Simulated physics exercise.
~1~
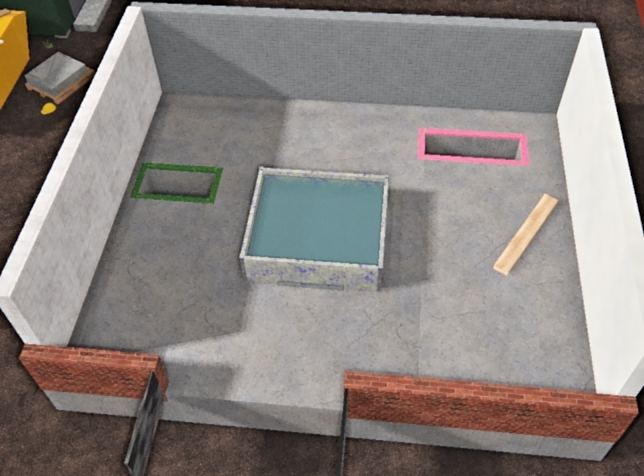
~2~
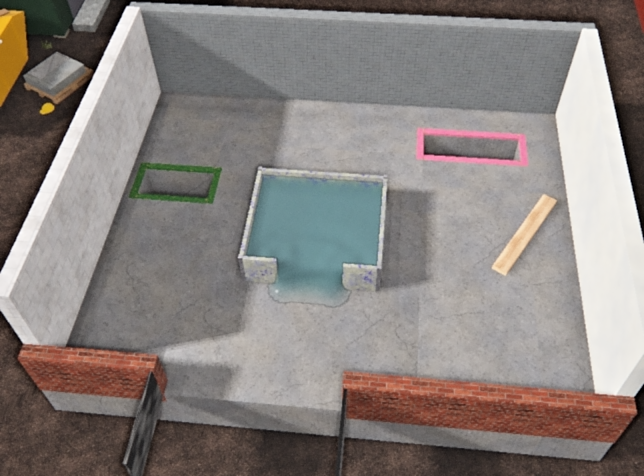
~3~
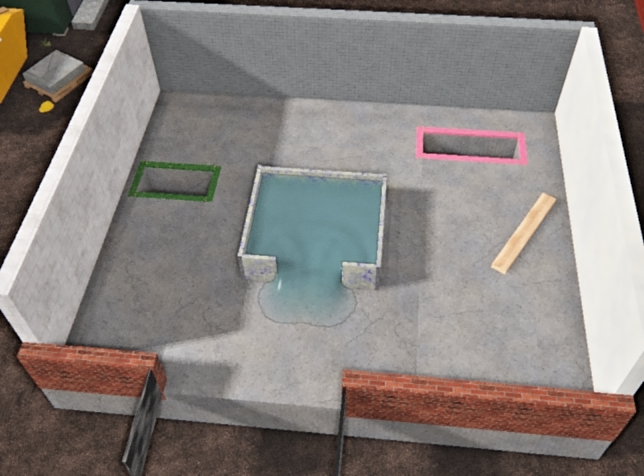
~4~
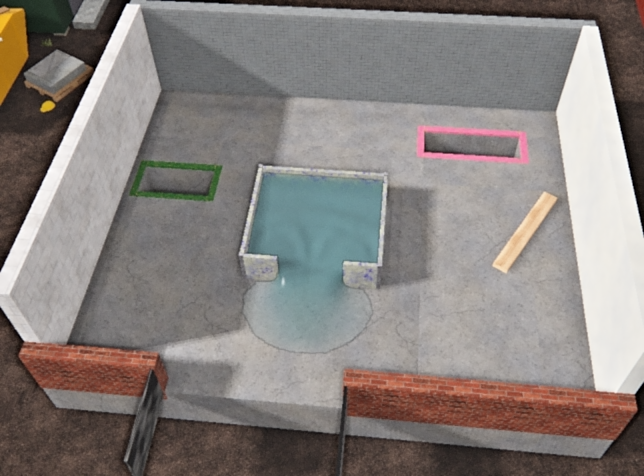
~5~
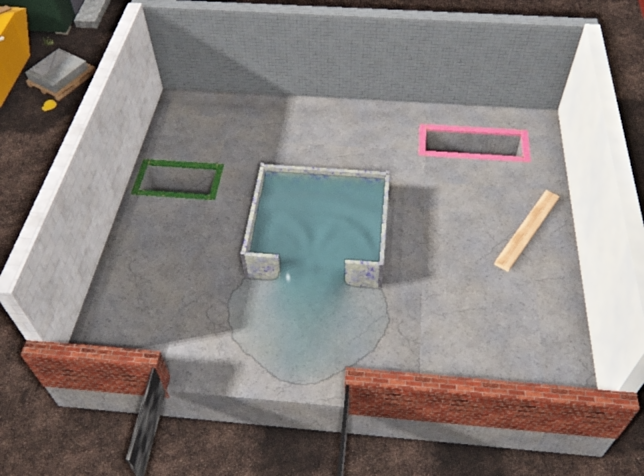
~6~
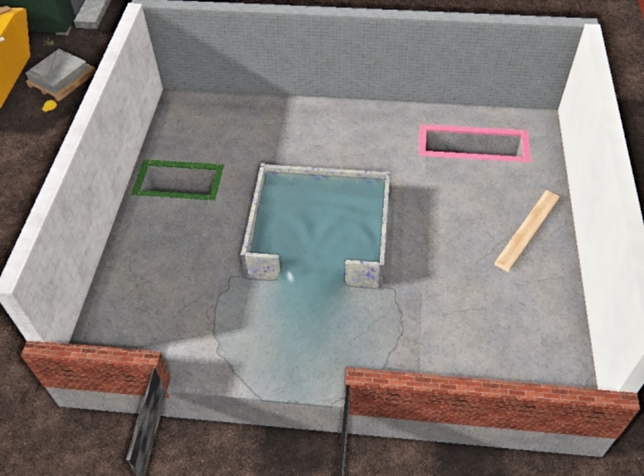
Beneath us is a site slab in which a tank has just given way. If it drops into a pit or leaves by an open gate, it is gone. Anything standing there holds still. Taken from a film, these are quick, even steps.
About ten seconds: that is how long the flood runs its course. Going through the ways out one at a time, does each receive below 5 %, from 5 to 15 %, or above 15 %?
One at a time: The gate receives above 15 %, the pink pit receives below 5 %, the green pit receives below 5 %.
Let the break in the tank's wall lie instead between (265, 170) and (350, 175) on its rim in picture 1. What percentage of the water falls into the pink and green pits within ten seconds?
Pink 20 %, green 25 %.
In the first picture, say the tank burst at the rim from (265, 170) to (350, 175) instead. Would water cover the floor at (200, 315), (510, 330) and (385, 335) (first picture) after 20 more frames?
Unsoaked, then unsoaked, then unsoaked.
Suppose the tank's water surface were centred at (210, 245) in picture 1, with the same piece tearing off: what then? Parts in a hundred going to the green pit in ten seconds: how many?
Estimate for the green pit - some 12 in a hundred.
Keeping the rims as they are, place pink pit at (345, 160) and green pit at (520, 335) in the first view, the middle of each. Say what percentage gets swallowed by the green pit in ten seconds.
Green: 8 %.
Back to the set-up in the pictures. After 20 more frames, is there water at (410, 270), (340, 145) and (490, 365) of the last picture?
In turn, the three spots are high and dry, high and dry and soaked.
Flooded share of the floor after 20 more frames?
Estimated share: About 25 %.
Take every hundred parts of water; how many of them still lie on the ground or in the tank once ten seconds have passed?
That works out to about 42 percent.
A moment on, water covers 15 % of the floor; the gate 7 %, the pink pit 0 %, the green pit 0 %.
Next, water covers 15 % of the floor; the gate 19 %, the pink pit 0 %, the green pit 0 %.
Then, water covers 25 % of the floor; the gate 32 %, the pink pit 0 %, the green pit 0 %.
Later, water covers 30 % of the floor; the gate 47 %, the pink pit 0 %, the green pit 0 %.
In the end, water covers 35 % of the floor; the gate 58 %, the pink pit 0 %, the green pit 0 %.
